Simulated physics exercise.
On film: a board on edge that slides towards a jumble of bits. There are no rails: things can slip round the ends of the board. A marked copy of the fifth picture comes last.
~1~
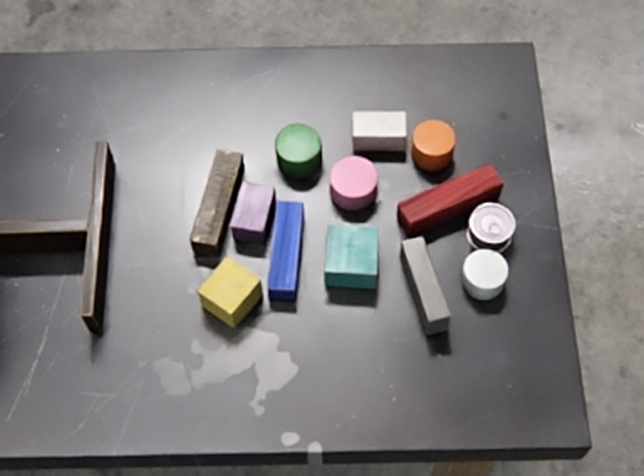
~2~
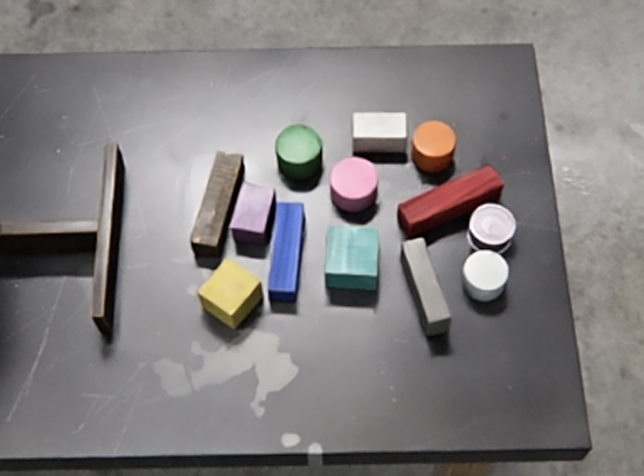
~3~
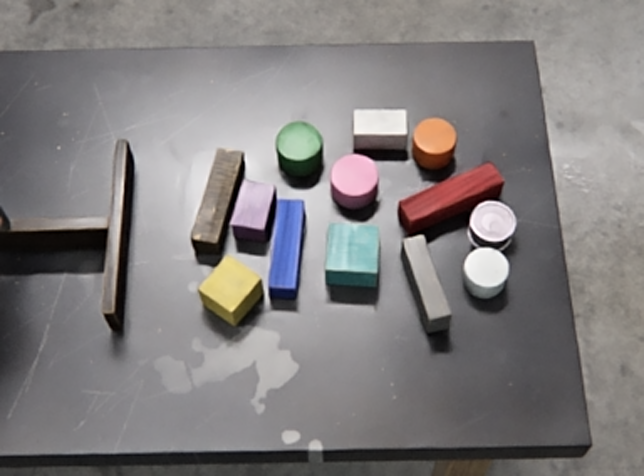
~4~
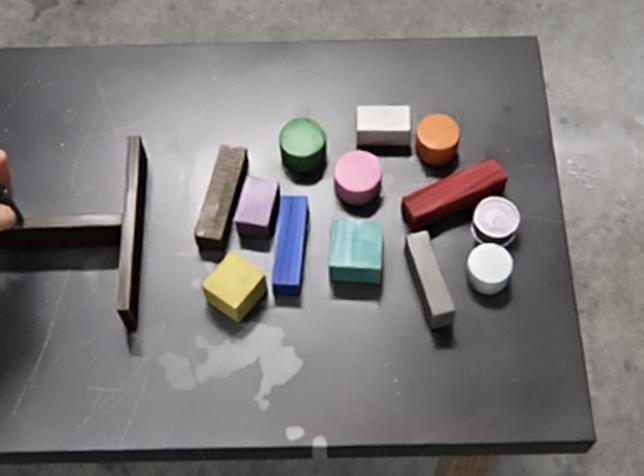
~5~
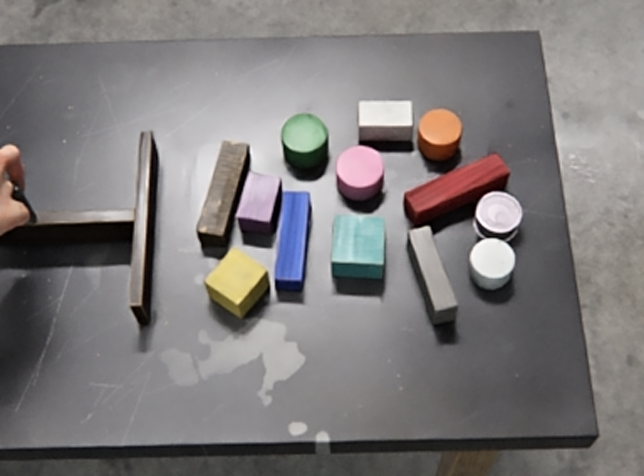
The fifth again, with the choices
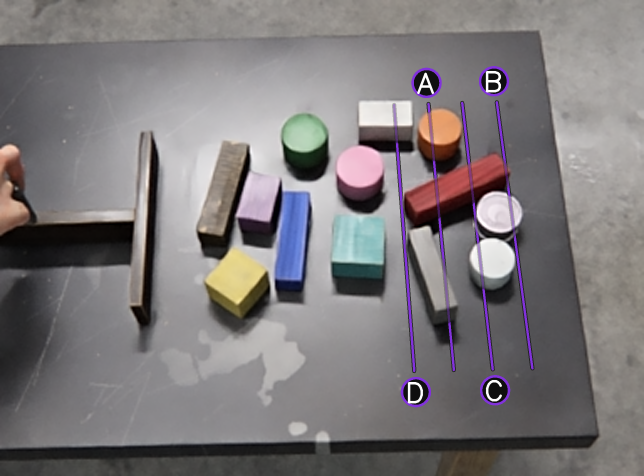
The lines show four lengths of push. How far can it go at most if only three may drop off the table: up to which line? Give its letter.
As far as mark A.
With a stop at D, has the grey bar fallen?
By then, no.
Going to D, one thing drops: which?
The white tin goes over.
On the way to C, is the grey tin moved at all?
Yes.
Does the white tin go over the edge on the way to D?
By then, yes.
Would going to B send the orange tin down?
No.
On the marked copy, A at (440, 228); B at (513, 226); C at (476, 227); D at (403, 229).
With A. Early on, board (248, 211); yellow block (283, 279); turquoise block (369, 248).
Further on, board (354, 209); white tin (540, 273); grey tin (510, 219).
At the end, board (438, 207); grey bar over the edge; grey tin over the edge; three fallen.
As for the rest, B drops six; C drops five; D is within the limit but short.
